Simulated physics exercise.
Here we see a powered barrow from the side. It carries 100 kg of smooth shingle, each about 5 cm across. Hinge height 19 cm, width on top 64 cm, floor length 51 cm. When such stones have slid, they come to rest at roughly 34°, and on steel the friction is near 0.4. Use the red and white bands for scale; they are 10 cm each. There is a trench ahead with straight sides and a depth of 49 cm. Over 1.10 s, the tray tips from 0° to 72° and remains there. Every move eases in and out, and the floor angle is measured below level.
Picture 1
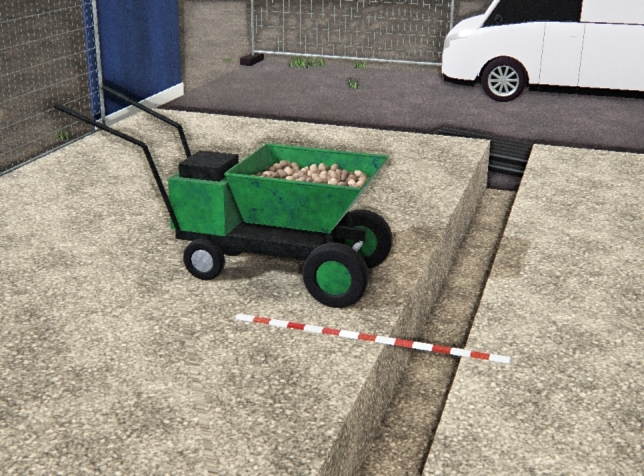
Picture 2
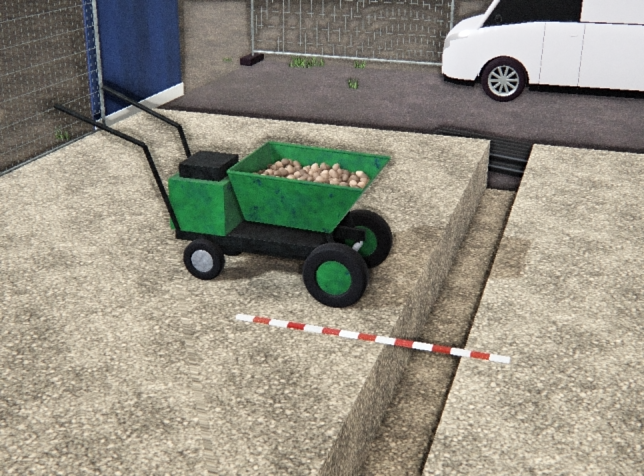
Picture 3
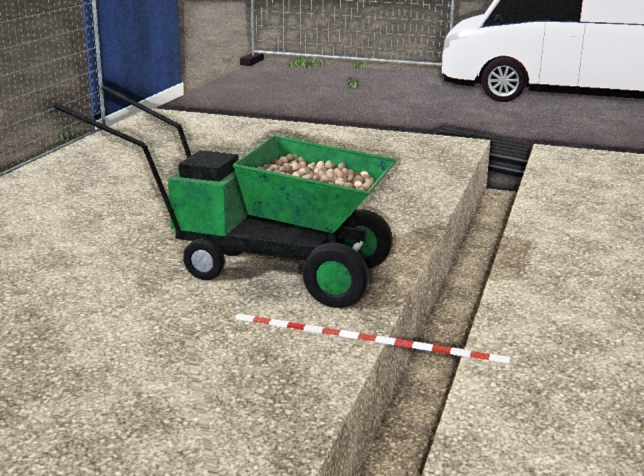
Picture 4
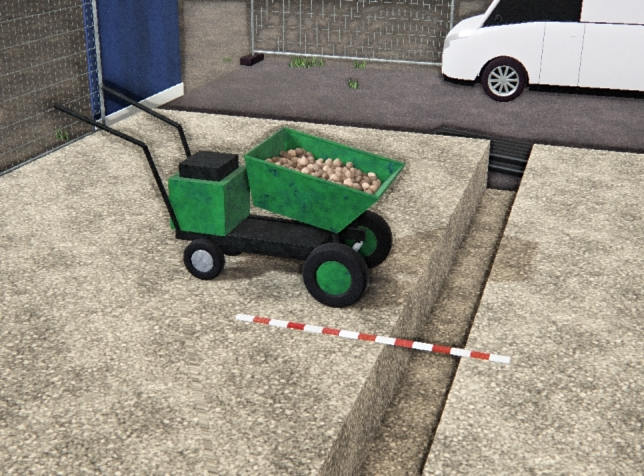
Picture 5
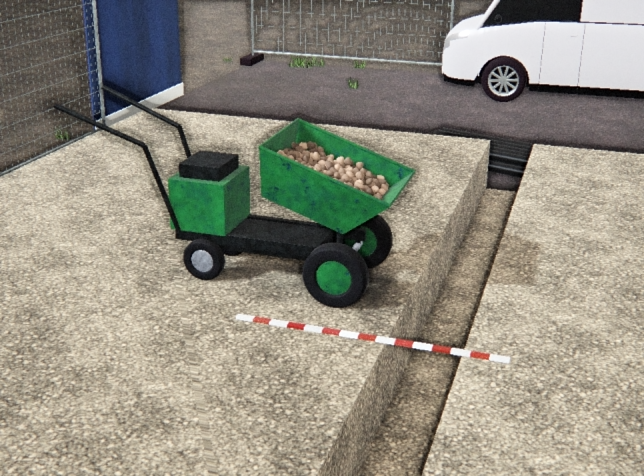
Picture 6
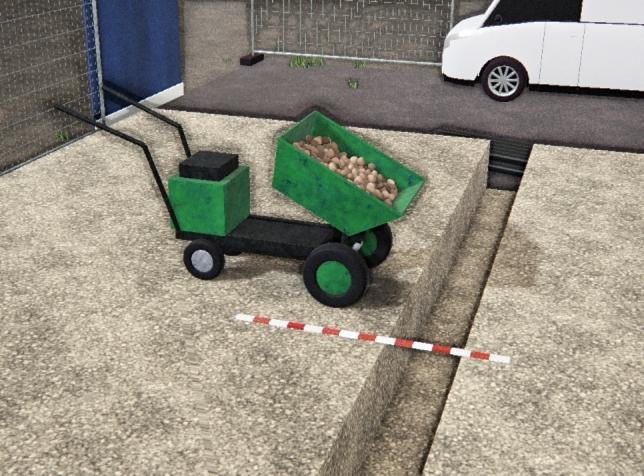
On pale, gritty ground beside a narrow trench, a green powered barrow stood still while its tray of smooth stones slowly tilted up at the back, its front lip lowering toward the right.
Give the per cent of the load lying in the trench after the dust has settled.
Close to 63 in every hundred.
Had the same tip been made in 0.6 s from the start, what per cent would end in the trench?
Roughly 45% would finish there.
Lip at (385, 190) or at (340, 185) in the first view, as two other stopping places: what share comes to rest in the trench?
From the first spot near 35, from the second near 90 per cent.
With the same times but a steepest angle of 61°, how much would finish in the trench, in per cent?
Roughly 50 percent.
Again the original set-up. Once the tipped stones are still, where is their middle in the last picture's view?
About (464, 363).
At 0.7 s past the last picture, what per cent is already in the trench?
Approx. 25 % of the load.
Then, 0.4 s after the last picture the floor is at 60°, 100 % in the tray; the foremost stones are at (433, 245).
Then, 0.7 s after the last picture the floor is at 72°, 58 % in the tray, 23 % in the trench, 19 % past the trench; the foremost stones are at (518, 310).
Then, 1.1 s after the last picture the floor is at 72°, 24 % in the tray, 39 % in the trench, 37 % past the trench; the foremost stones are at (610, 327).
Then, 3.0 s after the last picture the floor is at 72°, 0 % in the tray, 63 % in the trench, 37 % past the trench; the foremost stones are past the picture's edge.
